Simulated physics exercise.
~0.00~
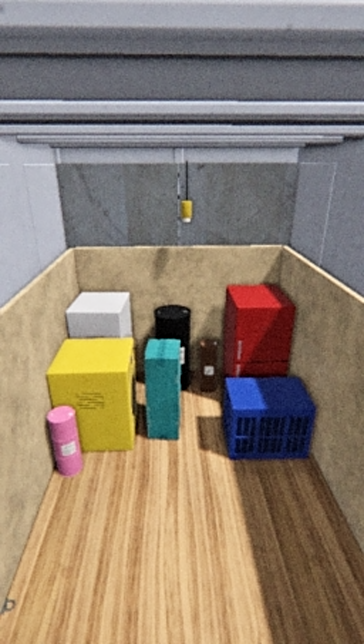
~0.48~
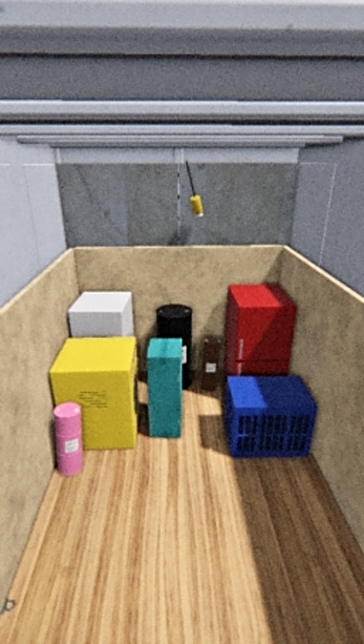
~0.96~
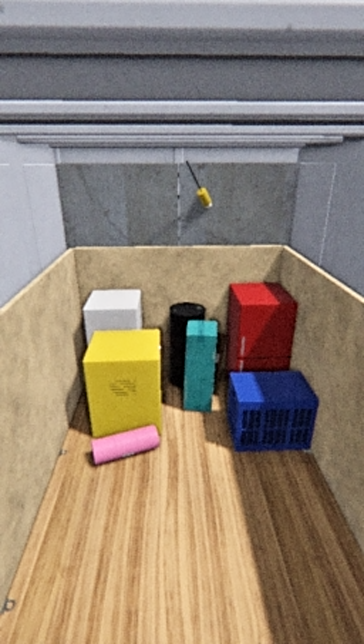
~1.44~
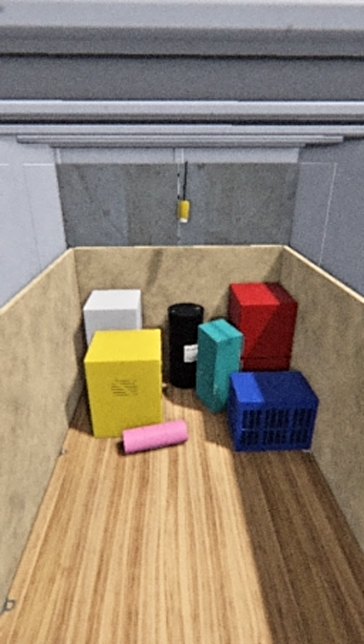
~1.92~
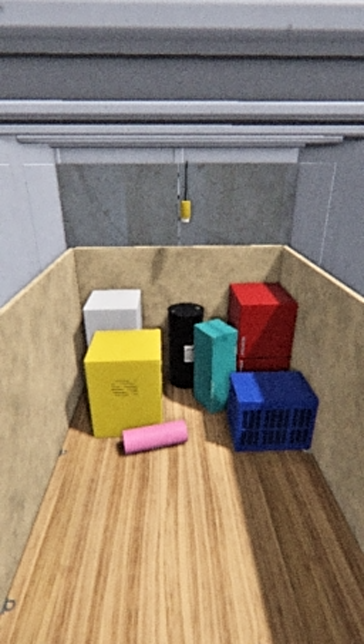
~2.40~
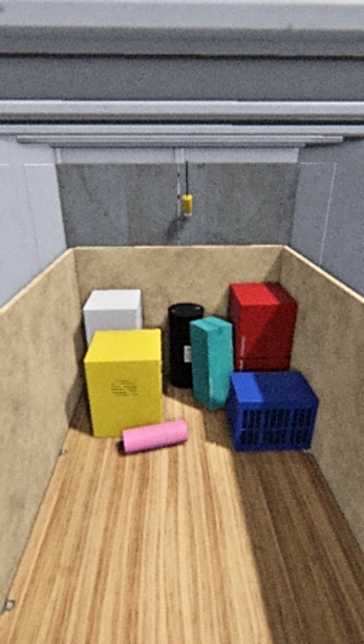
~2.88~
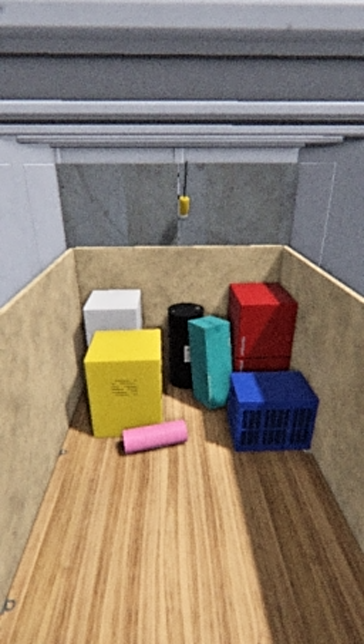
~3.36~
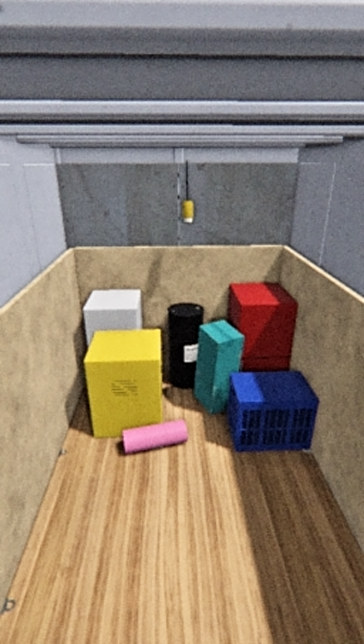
A yellow lamp hanging at the far end of a cargo van swings right above a load of upright boxes, appliances and drums on a wooden floor. The pink canister at the front left topples onto its side as the yellow and white appliances, black drum and turquoise box shift right. The canister then moves farther right along the floor, and the turquoise box ends up close to the blue chest. While the lamp settles, the turquoise box leans, then stands upright again. At the end, the pink canister lies in front of the yellow appliance, with the red appliance and blue chest still on the right.
